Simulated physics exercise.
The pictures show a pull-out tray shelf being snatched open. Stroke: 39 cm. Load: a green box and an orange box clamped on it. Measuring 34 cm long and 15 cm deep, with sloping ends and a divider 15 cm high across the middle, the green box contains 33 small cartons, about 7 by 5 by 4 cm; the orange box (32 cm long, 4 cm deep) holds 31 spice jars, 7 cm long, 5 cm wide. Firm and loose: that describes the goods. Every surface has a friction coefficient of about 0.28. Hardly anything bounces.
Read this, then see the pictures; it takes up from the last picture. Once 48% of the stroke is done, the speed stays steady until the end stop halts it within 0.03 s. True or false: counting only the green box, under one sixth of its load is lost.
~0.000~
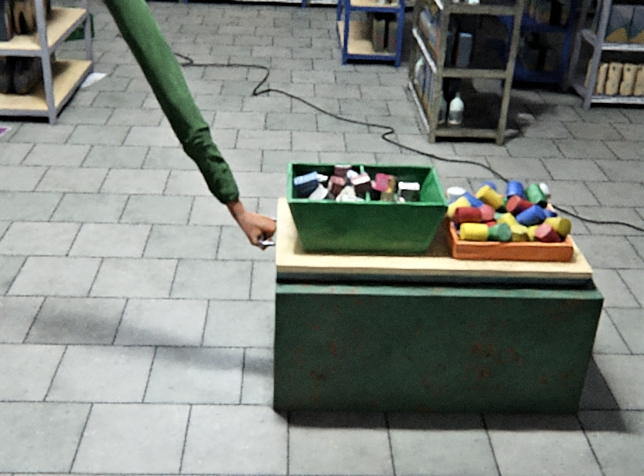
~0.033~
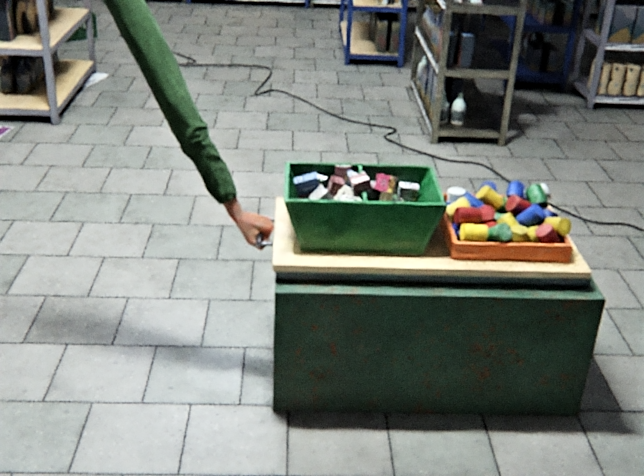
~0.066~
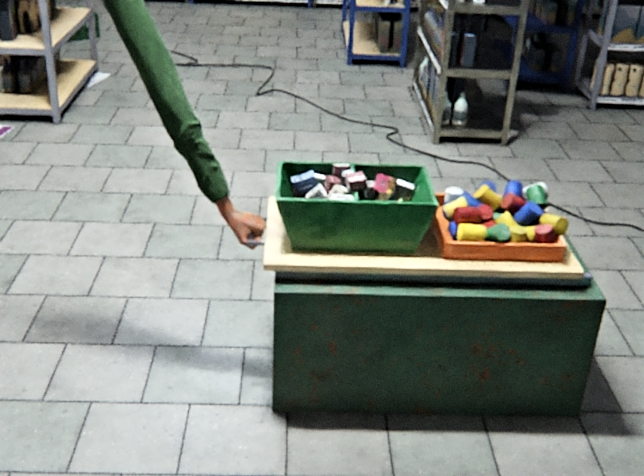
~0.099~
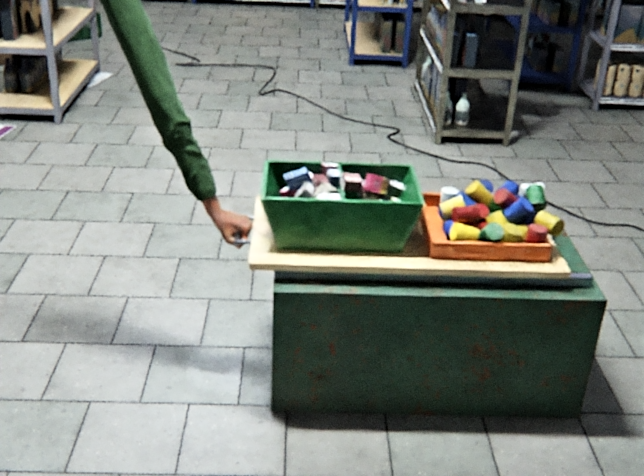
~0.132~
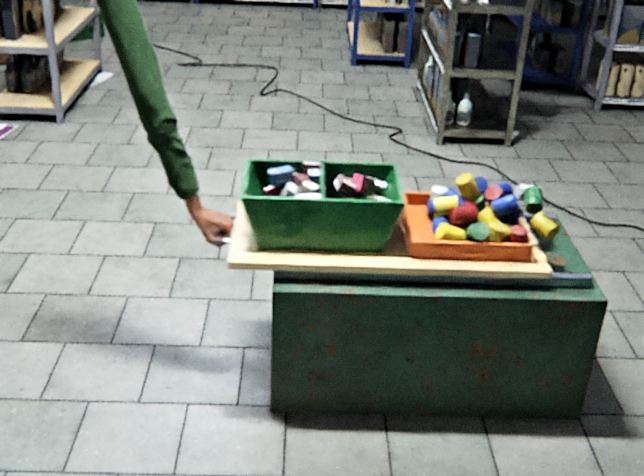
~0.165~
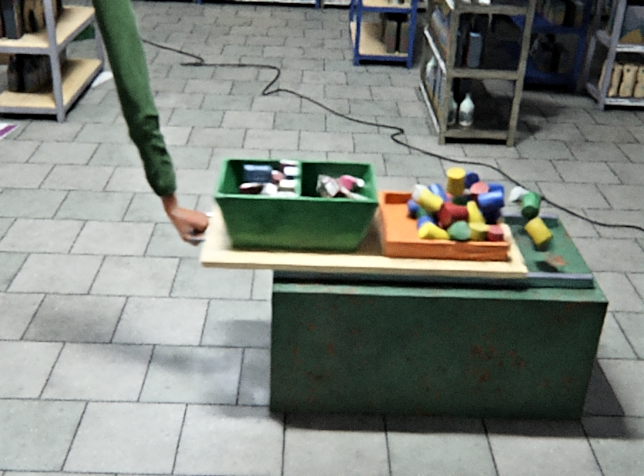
True.
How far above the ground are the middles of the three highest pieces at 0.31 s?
Mean height: Some 66 cm.
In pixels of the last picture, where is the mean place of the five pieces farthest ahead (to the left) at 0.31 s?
Centre: About (172, 183) px.
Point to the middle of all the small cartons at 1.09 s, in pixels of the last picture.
Pixel (221, 202), give or take.
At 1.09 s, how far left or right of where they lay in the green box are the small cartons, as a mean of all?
Rightwards, roughly 0 cm.
After 0.23 s, the runners reach their end.
After 0.31 s, green box 33 in, 0 out and orange box 25 in, 6 out.
After 0.43 s, green box 33 in, 0 out and orange box 25 in, 6 out.
After 0.65 s, green box 33 in, 0 out and orange box 23 in, 8 out.
Outcome (at 1.09 s), green box 33 in, 0 out and orange box 23 in, 8 out. Asked share, 0 of 33, 0 per cent.
